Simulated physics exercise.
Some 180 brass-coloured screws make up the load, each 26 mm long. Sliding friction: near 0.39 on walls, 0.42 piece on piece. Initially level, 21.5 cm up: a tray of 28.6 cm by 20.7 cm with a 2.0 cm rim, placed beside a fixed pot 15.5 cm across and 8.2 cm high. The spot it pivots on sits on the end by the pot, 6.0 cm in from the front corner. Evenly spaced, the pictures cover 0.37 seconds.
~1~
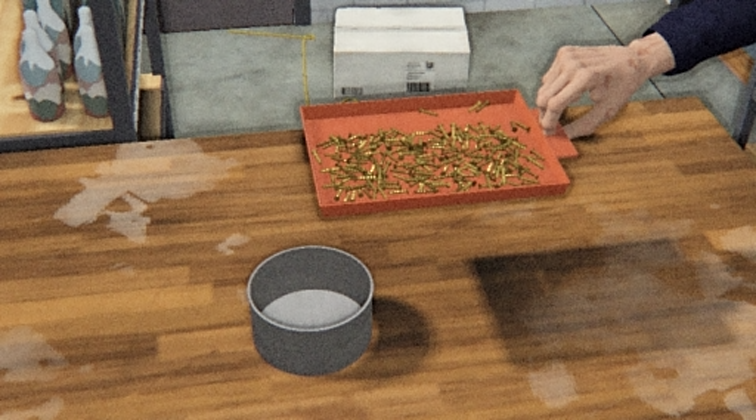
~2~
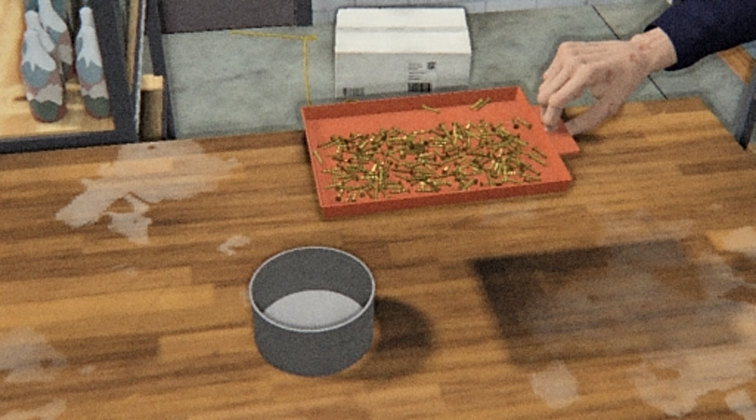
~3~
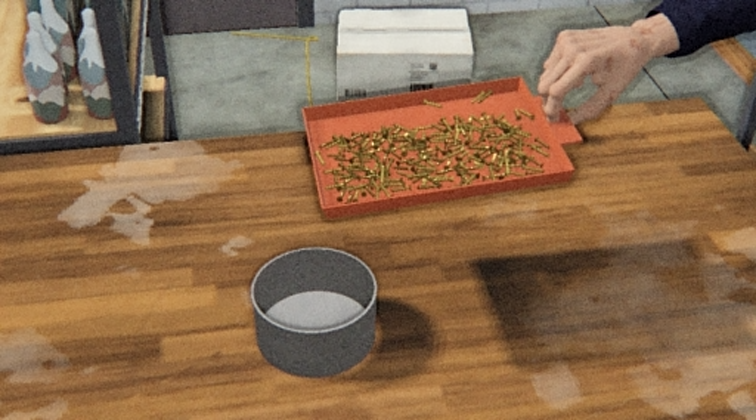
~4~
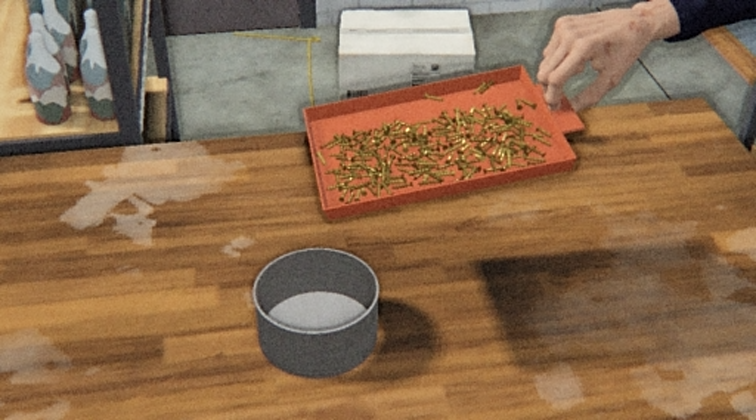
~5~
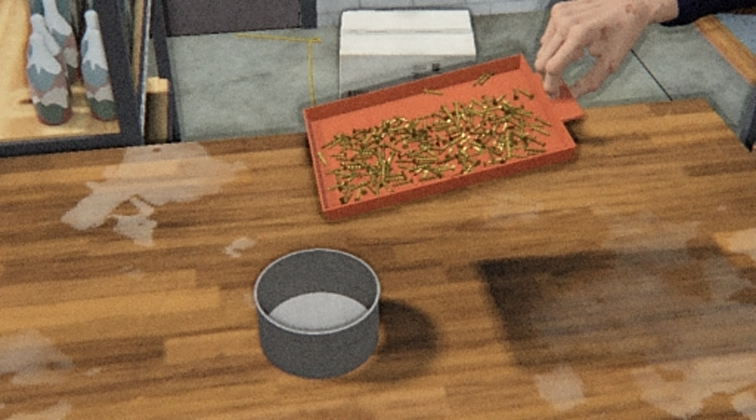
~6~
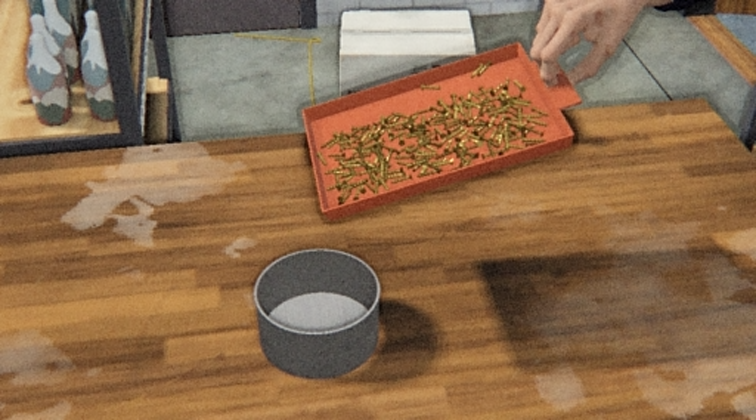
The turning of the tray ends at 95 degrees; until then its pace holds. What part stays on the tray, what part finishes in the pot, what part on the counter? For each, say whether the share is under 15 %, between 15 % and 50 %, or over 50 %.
Tray: Under 15 %; pot: Over 50 %; counter: Between 15 % and 50 %.
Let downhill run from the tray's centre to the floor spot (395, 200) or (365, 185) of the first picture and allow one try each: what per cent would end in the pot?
Some 75 and 95 per cent.
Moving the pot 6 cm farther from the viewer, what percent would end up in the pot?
Expect something close to 70 per cent.
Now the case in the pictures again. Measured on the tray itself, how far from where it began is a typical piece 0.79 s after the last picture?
Displacement on the tray: Roughly 12 cm.
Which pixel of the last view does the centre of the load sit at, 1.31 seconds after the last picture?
Close to pixel (308, 174).
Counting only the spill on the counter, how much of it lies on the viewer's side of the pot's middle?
About 0 per cent.
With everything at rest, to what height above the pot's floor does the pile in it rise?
2.0 cm.
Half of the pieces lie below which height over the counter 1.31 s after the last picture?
The halfway mark is near 22 cm.
Then, 0.79 s after the last picture, tilt 52 degrees; the tray holds 100 %, the pot 0 %.
Then, 1.31 s after the last picture, tilt 77 degrees; the tray holds 75 %, the pot 10 %.
Then, 1.90 s after the last picture, tilt 95 degrees; the tray holds 0 %, the pot 55 %.
In the end, tray 0 %, pot 60 %, counter 40 %.
